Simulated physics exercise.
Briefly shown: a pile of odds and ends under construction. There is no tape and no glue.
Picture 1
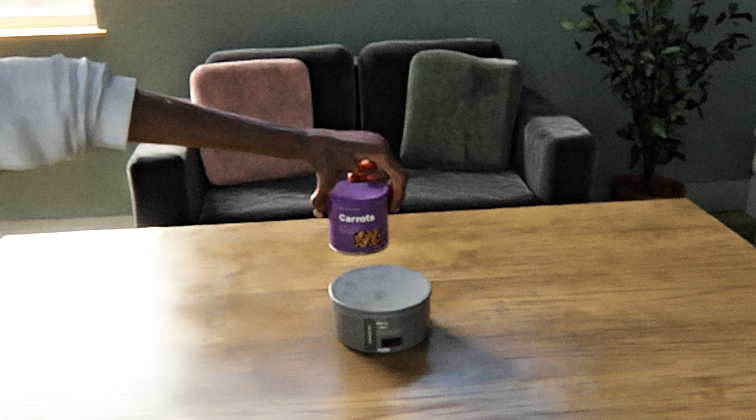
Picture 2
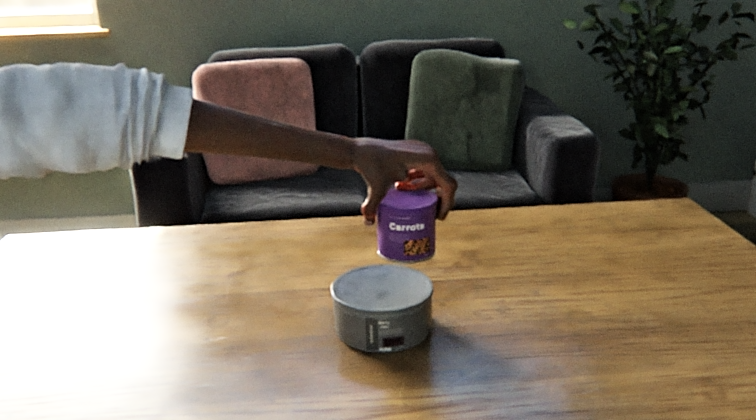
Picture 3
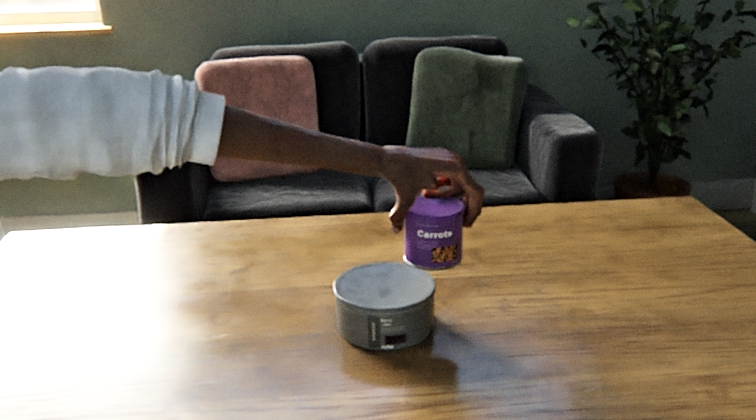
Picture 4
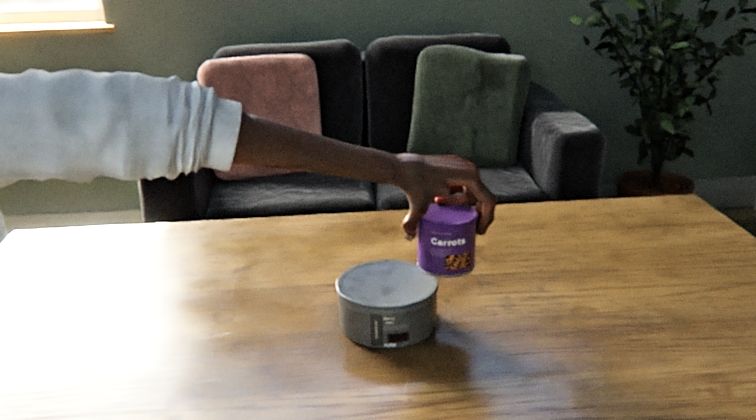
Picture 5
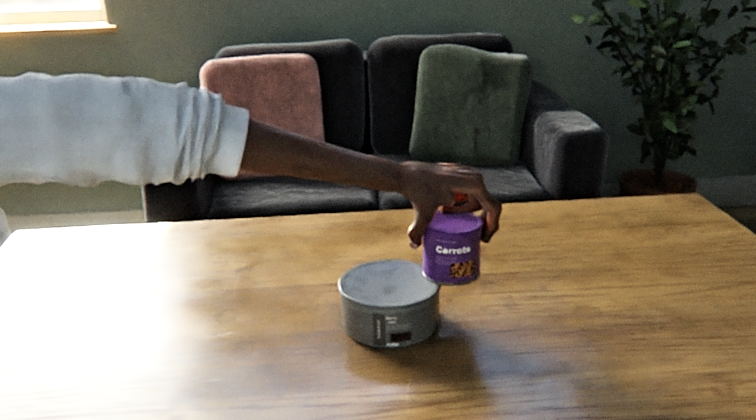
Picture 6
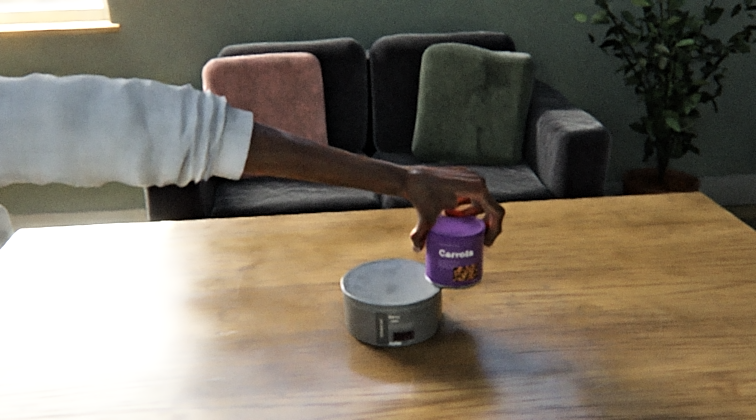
A hand reached in from the left holding a purple carrots tin above a round grey tub on a wooden table, then moved it right and lowered it just behind the tub's right side.
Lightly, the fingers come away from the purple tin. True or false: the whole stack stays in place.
False.
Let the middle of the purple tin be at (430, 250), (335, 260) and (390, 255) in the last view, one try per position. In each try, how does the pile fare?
The pile remains standing the first time, collapses the second time and remains standing the third time.
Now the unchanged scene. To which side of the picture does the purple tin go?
Direction of travel: Rightward.
Then, 0.30 s on from there, purple tin now fallen.
Then, 0.60 s on from there, nothing new.
In the end, fallen, purple tin; grey tub unmoved. At the end, from the last picture's camera, purple tin near (511, 293). The pile comes apart.
